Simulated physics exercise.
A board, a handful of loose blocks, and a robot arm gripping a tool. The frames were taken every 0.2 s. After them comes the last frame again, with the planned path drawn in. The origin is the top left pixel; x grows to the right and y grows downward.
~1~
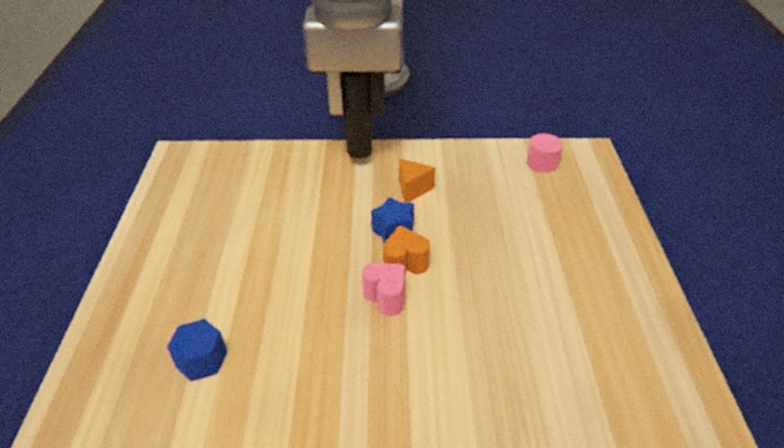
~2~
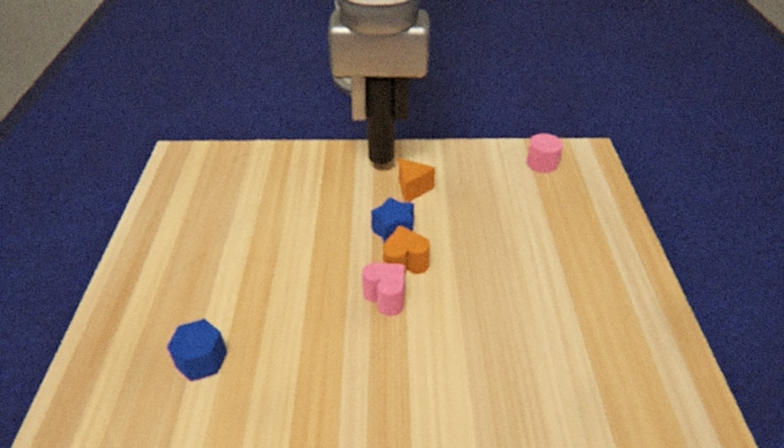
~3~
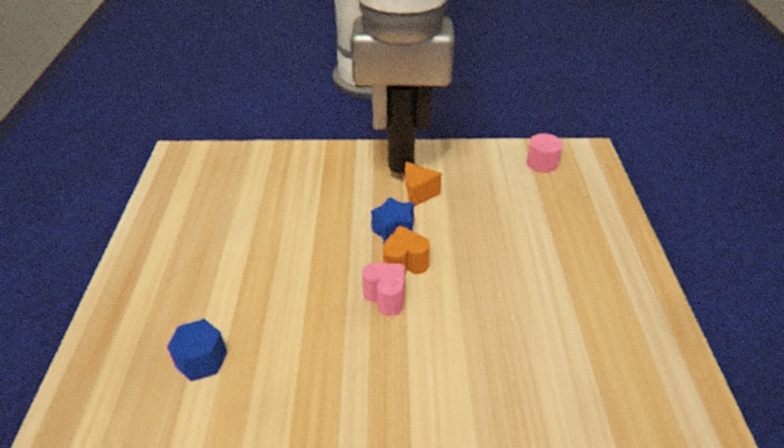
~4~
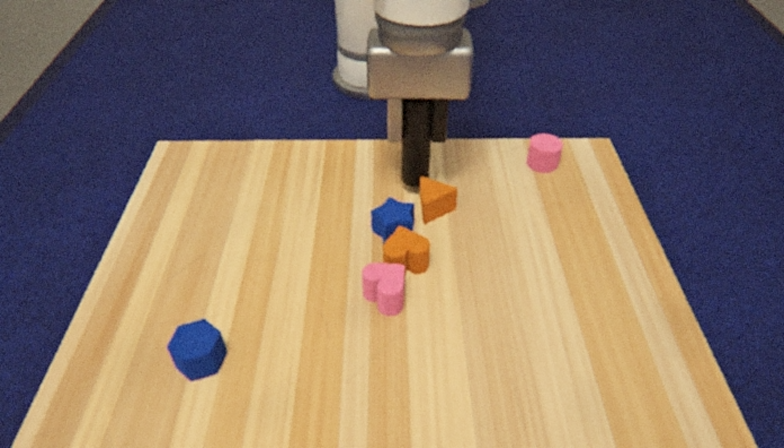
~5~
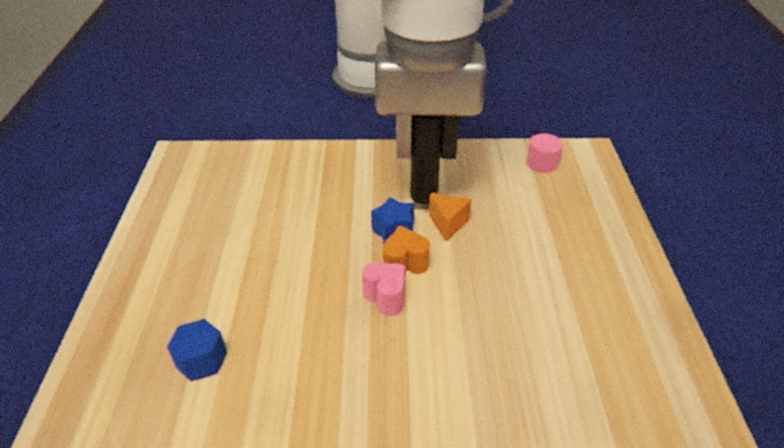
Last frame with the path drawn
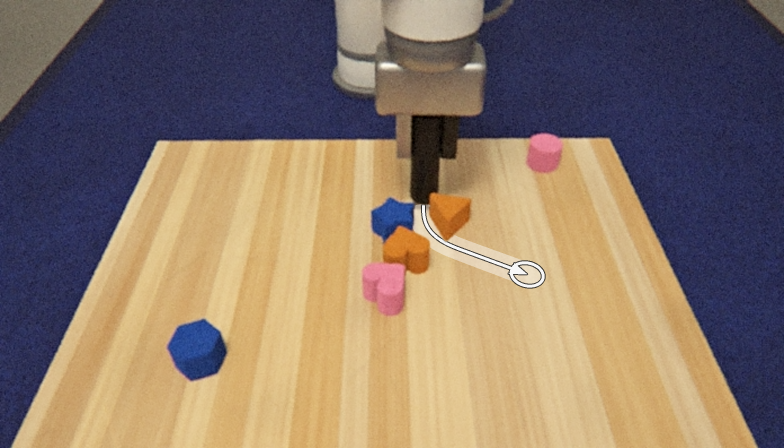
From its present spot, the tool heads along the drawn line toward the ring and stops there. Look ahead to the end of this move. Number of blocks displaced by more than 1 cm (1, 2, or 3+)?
Of all the blocks, just one travels more than a centimetre.
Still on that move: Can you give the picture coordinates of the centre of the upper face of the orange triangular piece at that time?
Top centre: (507, 221).
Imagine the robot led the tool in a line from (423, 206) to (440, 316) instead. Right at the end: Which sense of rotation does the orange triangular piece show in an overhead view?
It goes anticlockwise.
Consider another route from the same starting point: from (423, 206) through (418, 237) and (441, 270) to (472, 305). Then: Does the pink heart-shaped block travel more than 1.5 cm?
No
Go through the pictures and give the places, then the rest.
In the first picture, tip of the tool (360, 151), middles of tops, blue star-shaped block (394, 210), orange heart-shaped block (405, 242), orange triangular piece (414, 169).
In the second picture, tool (381, 157), nothing pushed.
In the third picture, tool (401, 166), orange triangular piece (420, 174).
In the fourth picture, tool (415, 179), orange triangular piece (435, 188).
In the fifth picture, tool (424, 196), blue star-shaped block (394, 210), orange heart-shaped block (405, 242), orange triangular piece (450, 203).
The line goes from (423, 206) over (436, 236) and (479, 256) to (527, 274).
What follows on the original path. One third of the way, tool (437, 227); blue star-shaped block (392, 214), turned 15° clockwise; orange triangular piece (468, 216), turned 85° anticlockwise.
Two thirds of the way, tool (481, 247); blue star-shaped block (392, 214), turned 15° clockwise; orange triangular piece (503, 221).
At the end, tool (529, 264); blue star-shaped block (392, 214), turned 15° clockwise; orange heart-shaped block unmoved; orange triangular piece (507, 221), turned 160° anticlockwise.
